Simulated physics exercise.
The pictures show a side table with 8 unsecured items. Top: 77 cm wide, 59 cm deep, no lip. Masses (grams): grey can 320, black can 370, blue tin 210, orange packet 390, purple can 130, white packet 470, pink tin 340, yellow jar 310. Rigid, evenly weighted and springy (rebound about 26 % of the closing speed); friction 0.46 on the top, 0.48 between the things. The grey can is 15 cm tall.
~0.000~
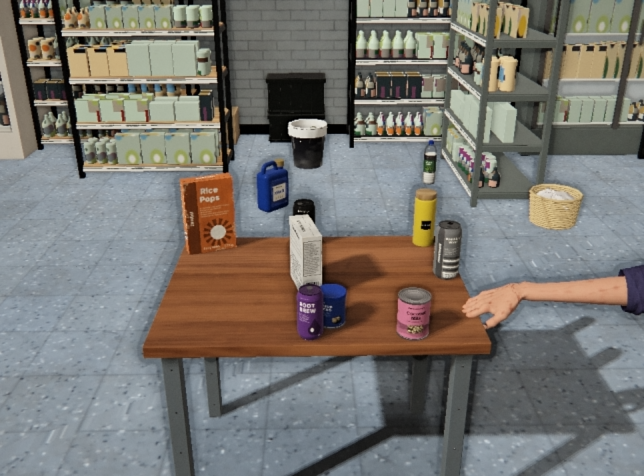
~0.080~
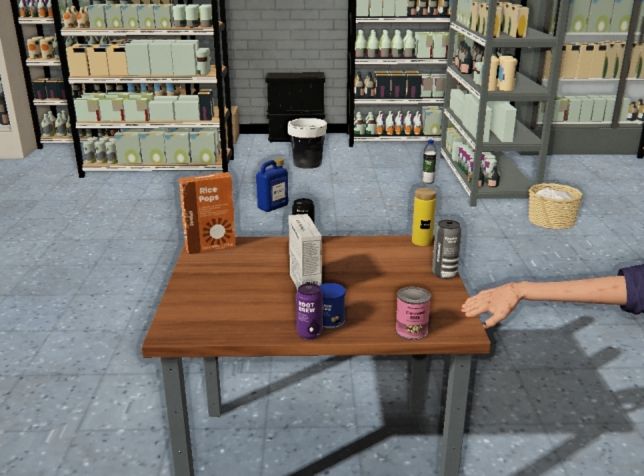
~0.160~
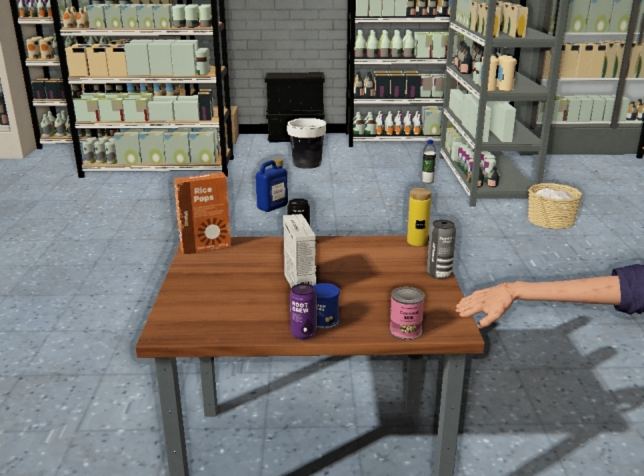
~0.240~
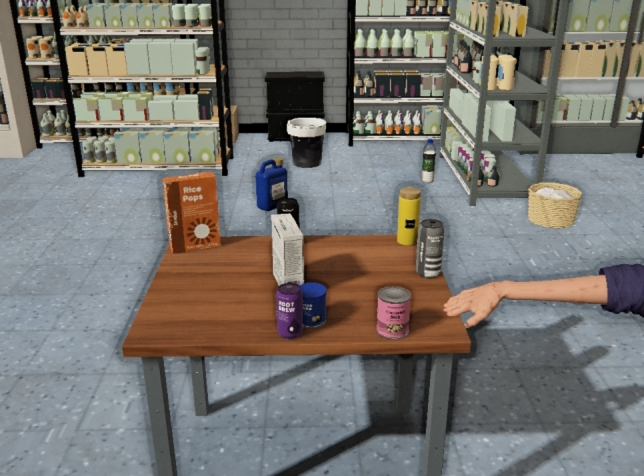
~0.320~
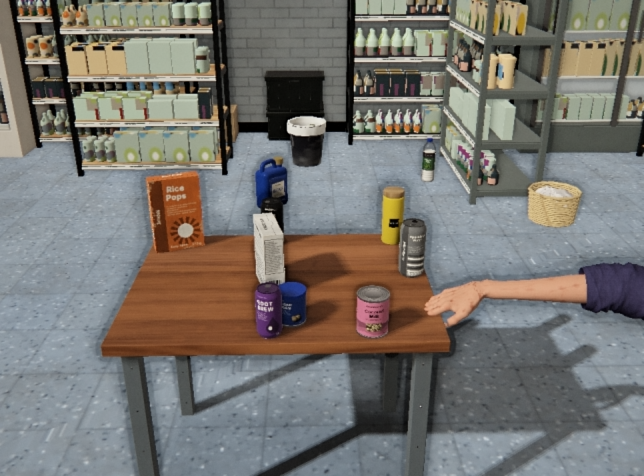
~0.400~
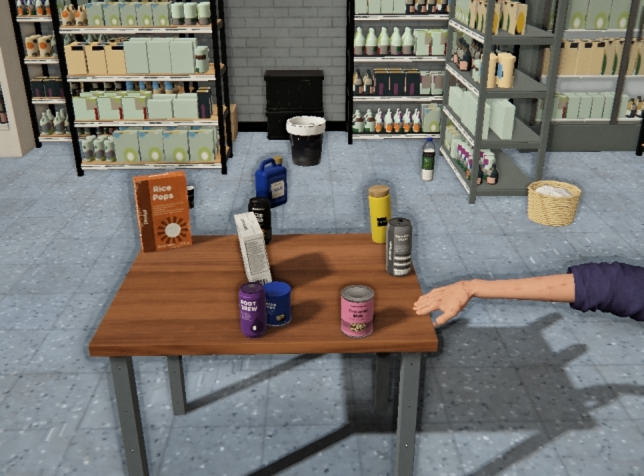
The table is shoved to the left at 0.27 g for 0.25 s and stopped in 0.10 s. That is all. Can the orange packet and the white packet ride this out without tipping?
The orange packet is still upright, the white packet falls over.
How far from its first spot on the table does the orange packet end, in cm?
Some 2 cm.
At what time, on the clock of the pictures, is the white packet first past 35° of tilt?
Near 0.6 s.
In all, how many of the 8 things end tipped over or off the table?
2 of them.
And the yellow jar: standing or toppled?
The yellow jar falls over.
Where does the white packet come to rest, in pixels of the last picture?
Near (213, 281).
After 0.50 s, table 12 cm from its start; white packet leaning 26° near (242, 255); orange packet slid 2 cm near (161, 212); yellow jar leaning 18°.
After 0.60 s, table 12 cm from its start; white packet leaning 52° near (228, 263); orange packet slid 2 cm near (161, 212); yellow jar leaning 28°.
After 0.70 s, table 12 cm from its start; white packet on its side near (213, 281); orange packet slid 2 cm near (161, 212); yellow jar leaning 44°.
After 0.80 s, table 12 cm from its start; white packet on its side near (213, 282); orange packet slid 2 cm near (161, 212); yellow jar on its side.
At rest (1.3 s), tipped over on the table, white packet and yellow jar; the other 6 in place, give or take 5 cm. Seen from the same camera at the end, orange packet near (161, 212), white packet near (213, 282).
